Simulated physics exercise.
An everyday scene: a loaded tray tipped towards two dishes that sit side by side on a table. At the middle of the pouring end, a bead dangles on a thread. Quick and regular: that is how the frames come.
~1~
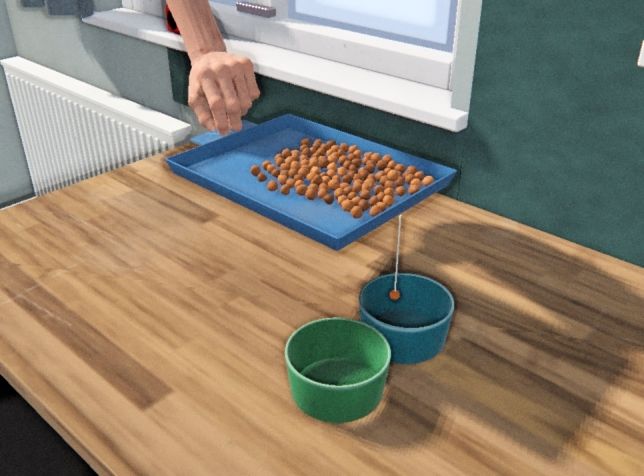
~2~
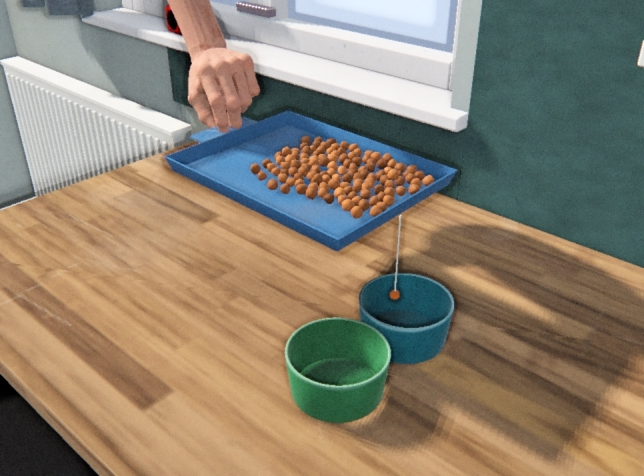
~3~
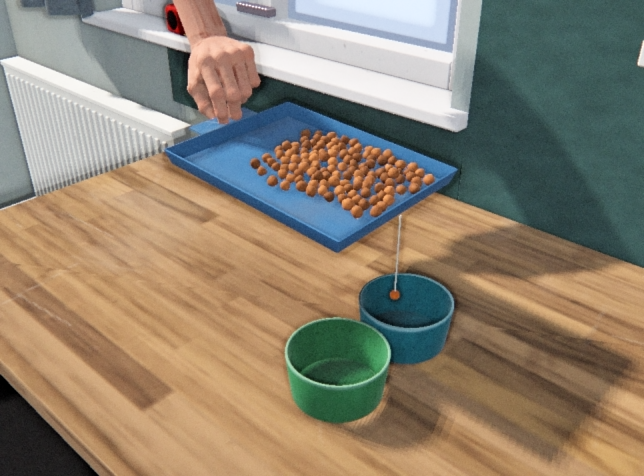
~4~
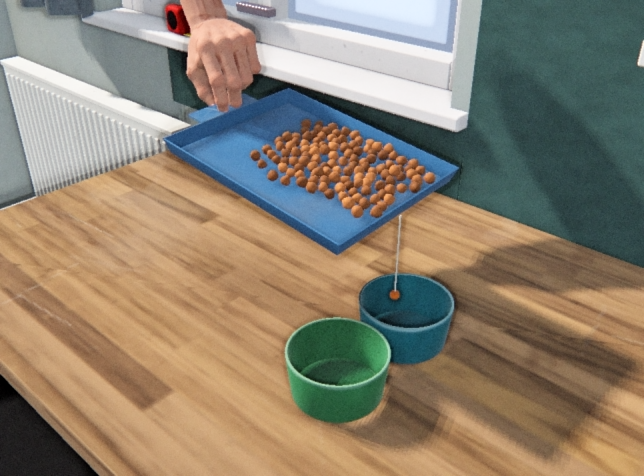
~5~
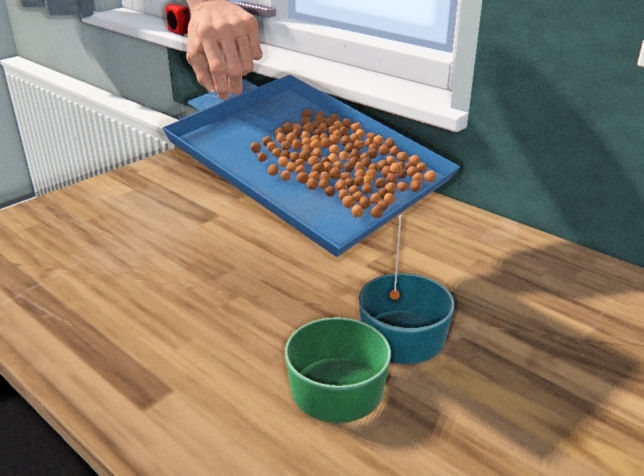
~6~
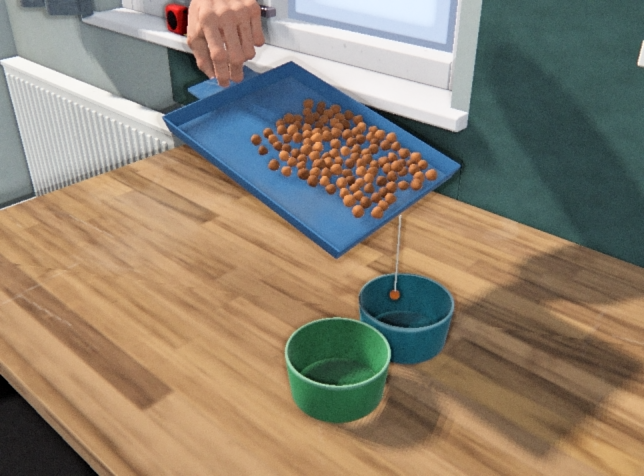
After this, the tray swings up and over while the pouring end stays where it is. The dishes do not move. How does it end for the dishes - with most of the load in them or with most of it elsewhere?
The catch is a majority of the load.
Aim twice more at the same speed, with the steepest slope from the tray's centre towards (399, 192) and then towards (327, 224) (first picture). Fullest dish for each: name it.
Try 1: Right-side dish. Try 2: Left-side dish.
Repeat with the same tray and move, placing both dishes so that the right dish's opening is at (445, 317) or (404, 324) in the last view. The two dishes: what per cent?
I'd expect some 70 percent, and then some 80 percent.
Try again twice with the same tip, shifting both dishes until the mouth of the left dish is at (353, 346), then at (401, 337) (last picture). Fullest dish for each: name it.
Well, the first go goes to the leftmost dish, and the second to the leftmost dish.
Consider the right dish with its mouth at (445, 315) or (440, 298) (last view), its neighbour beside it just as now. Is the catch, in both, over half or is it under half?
The first place gets the greater share, the second the greater share.
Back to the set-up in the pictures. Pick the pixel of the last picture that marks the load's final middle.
Somewhere around (354, 391) in the final view.
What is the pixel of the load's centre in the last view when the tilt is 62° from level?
Near (371, 185).
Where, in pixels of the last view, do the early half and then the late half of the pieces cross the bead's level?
First part (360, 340), rest (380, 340).
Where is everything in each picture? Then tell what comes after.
In the first picture, corners of the pouring end at (338, 234) and (450, 170), level; middle of the load at (342, 173), hazelnuts; left dish at (378, 391); right dish at (444, 335); bead on its thread at (395, 295).
In the second picture, corners of the pouring end at (338, 235) and (450, 170), level; middle of the load at (342, 171).
In the third picture, corners of the pouring end at (338, 237) and (451, 169), tipped barely, lowest at the left corner; middle of the load at (343, 168).
In the fourth picture, corners of the pouring end at (338, 240) and (452, 168), tipped a little, lowest at the left corner; middle of the load at (343, 162).
In the fifth picture, corners of the pouring end at (339, 243) and (453, 166), tipped a little, lowest at the left corner; middle of the load at (344, 157).
In the sixth picture, corners of the pouring end at (339, 246) and (454, 165), tipped clearly, lowest at the left corner; middle of the load at (345, 152); left dish at (378, 391); right dish at (444, 335).
Soon, tray tipped steeply; nearly all on the tray; a stray few in the air.
A while on, tray tipped past a quarter turn; about half on the tray; a small part in the left dish; about a third in the air.
Towards the end, tray tipped past a quarter turn; about two thirds in the left dish; a stray few in the right dish; about a third outside both.
Finally, tray tipped past a quarter turn; about two thirds in the left dish; a stray few in the right dish; about a third outside both.
